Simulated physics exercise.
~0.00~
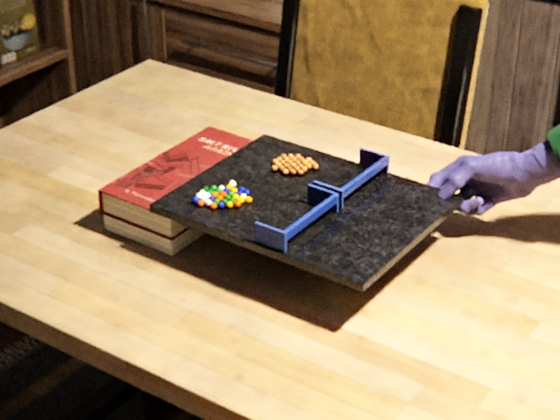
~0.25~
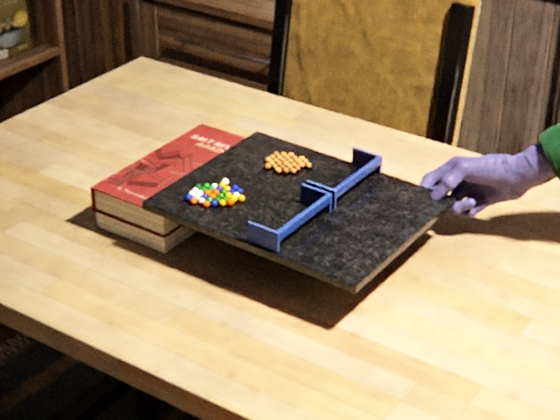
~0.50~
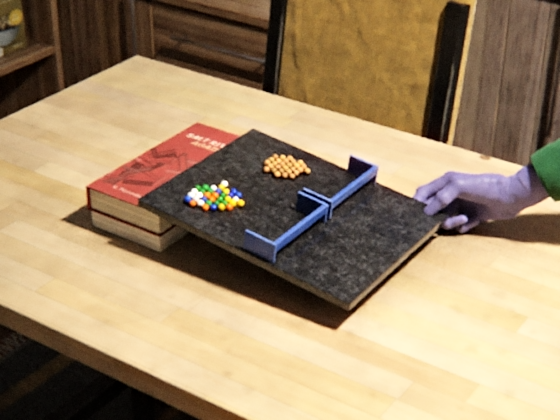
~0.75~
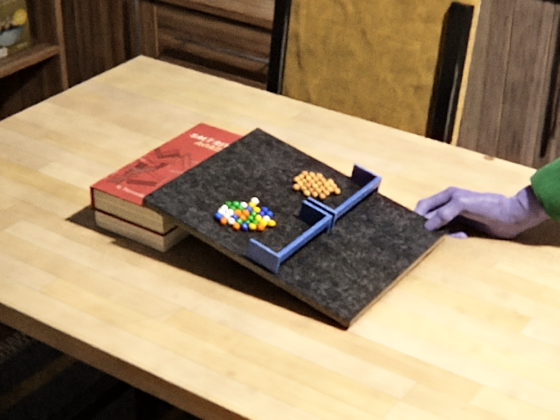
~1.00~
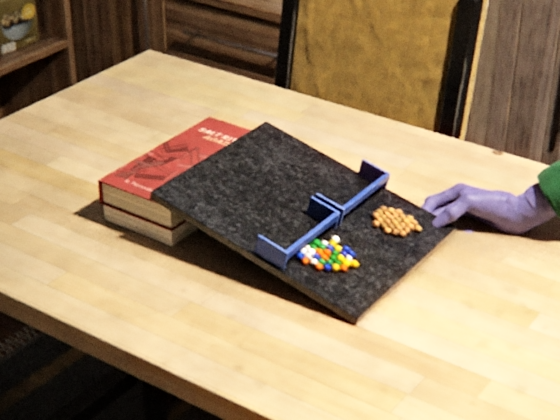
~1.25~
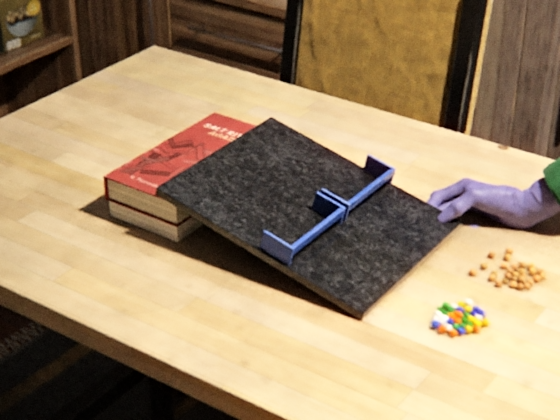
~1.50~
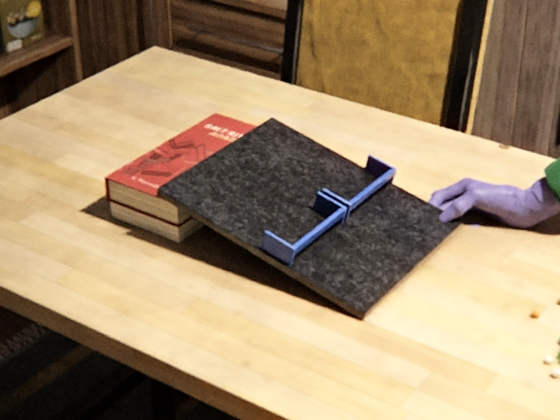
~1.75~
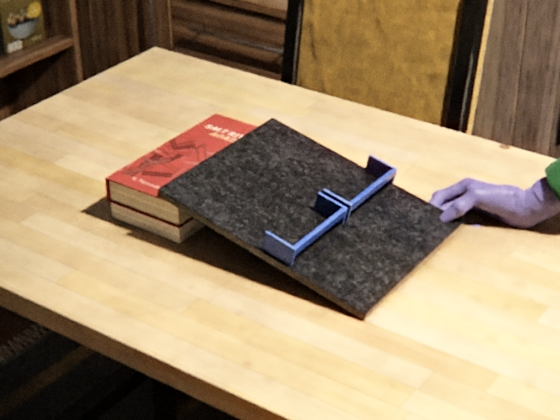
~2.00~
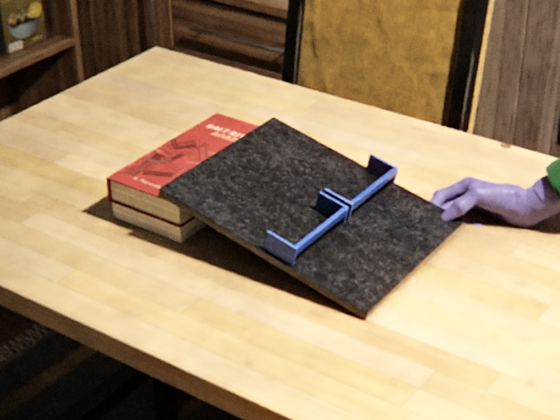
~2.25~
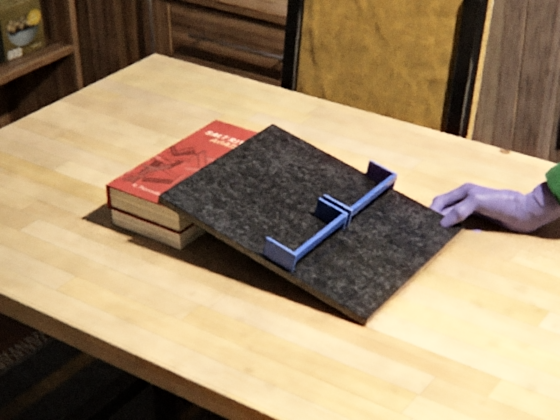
A dark, rough-surfaced board, propped on a thick red book at its left and held by a purple-gloved hand at its right, carries two small heaps, one of multicolored beads and one of tan pieces. The hand lowers its end toward the wooden table, and the board tilts into a ramp. Both heaps start sliding down toward the blue bars, then pass beneath them. They run off the lower edge onto the tabletop, spreading as they travel right and out of view. The board rests sloped and empty except for the bars, the hand still beside it.
